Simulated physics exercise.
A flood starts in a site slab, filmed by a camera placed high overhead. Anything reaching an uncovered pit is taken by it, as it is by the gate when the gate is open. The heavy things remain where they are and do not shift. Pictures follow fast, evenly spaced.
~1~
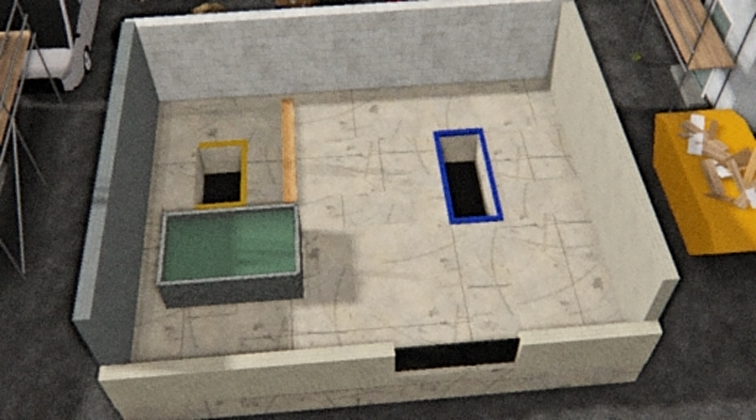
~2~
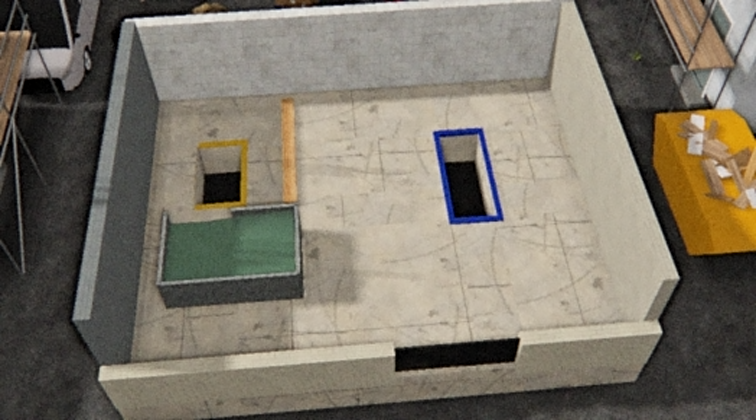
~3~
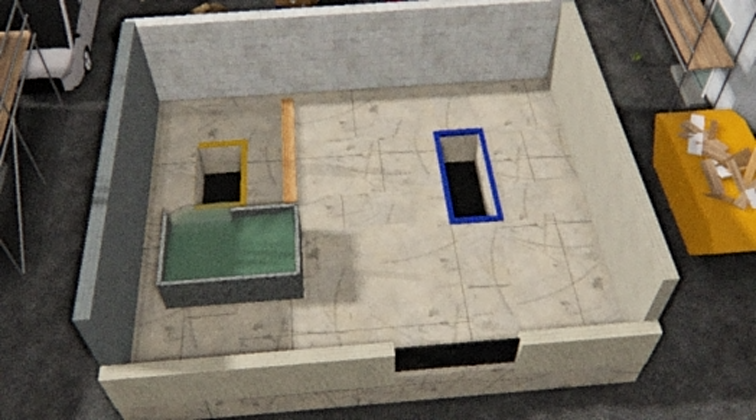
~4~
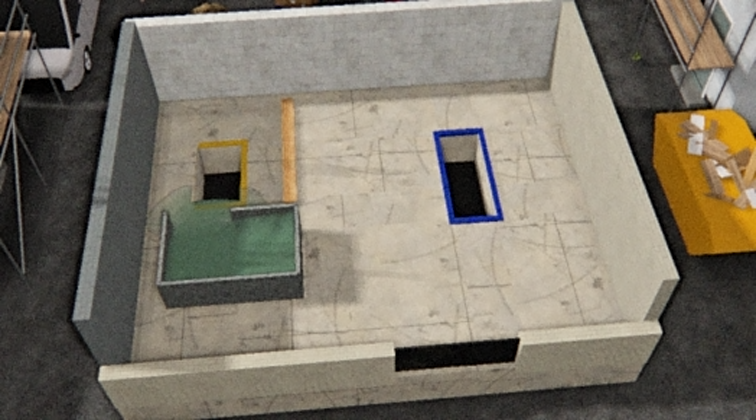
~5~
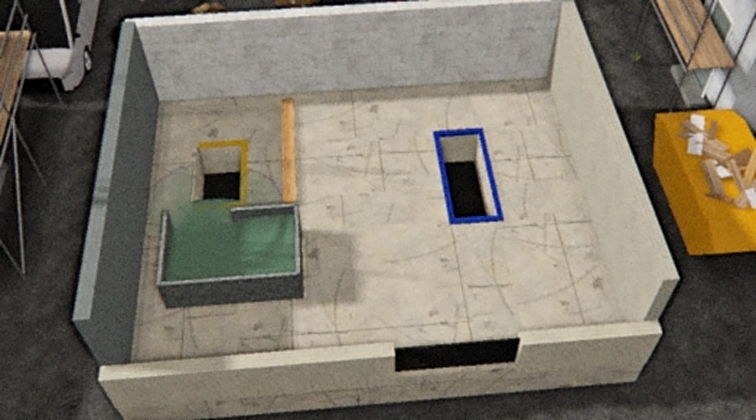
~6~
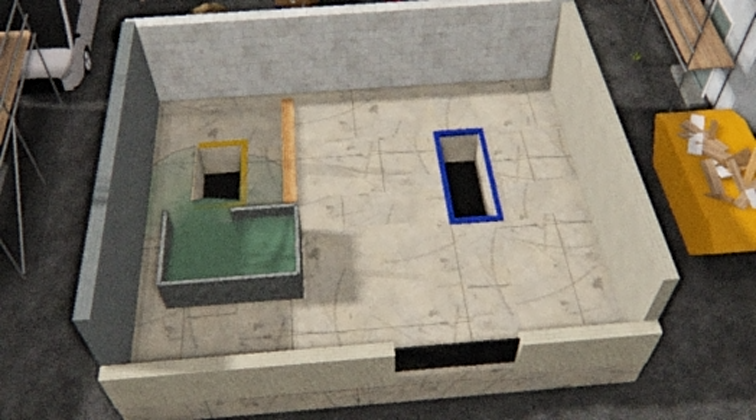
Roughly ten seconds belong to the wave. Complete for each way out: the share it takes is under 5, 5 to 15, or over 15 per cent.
Completed: For the gate it is under 5 per cent; for the yellow pit it is over 15 per cent; for the blue pit it is under 5 per cent.
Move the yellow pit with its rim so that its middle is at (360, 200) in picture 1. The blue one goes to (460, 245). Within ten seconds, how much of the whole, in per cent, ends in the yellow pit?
The yellow pit takes 8 per cent.
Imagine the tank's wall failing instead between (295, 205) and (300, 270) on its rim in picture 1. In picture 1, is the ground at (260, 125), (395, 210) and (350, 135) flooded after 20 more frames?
Point 1: Unwetted; point 2: Inundated; point 3: Unwetted.
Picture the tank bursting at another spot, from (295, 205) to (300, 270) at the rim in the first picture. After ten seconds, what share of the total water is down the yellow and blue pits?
In per cent: Yellow 0, blue 25.
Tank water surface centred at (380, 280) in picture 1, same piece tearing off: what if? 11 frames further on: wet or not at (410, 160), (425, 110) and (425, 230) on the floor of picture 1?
In turn: Under water, under water, not flooded.
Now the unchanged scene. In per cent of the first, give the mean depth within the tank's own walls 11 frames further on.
About 46 per cent.
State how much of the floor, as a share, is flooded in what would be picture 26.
Share estimate: About 20 per cent.
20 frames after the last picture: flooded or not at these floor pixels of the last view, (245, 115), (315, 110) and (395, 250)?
Point by point: Swamped; swamped; unwetted.
A moment on, water covers 10 % of the floor; the gate 0 %, the yellow pit 18 %, the blue pit 0 %.
Next, water covers 15 % of the floor; the gate 0 %, the yellow pit 29 %, the blue pit 0 %.
Then, water covers 20 % of the floor; the gate 0 %, the yellow pit 40 %, the blue pit 0 %.
Later, water covers 35 % of the floor; the gate 0 %, the yellow pit 53 %, the blue pit 0 %.
In the end, water covers 35 % of the floor; the gate 0 %, the yellow pit 63 %, the blue pit 0 %.
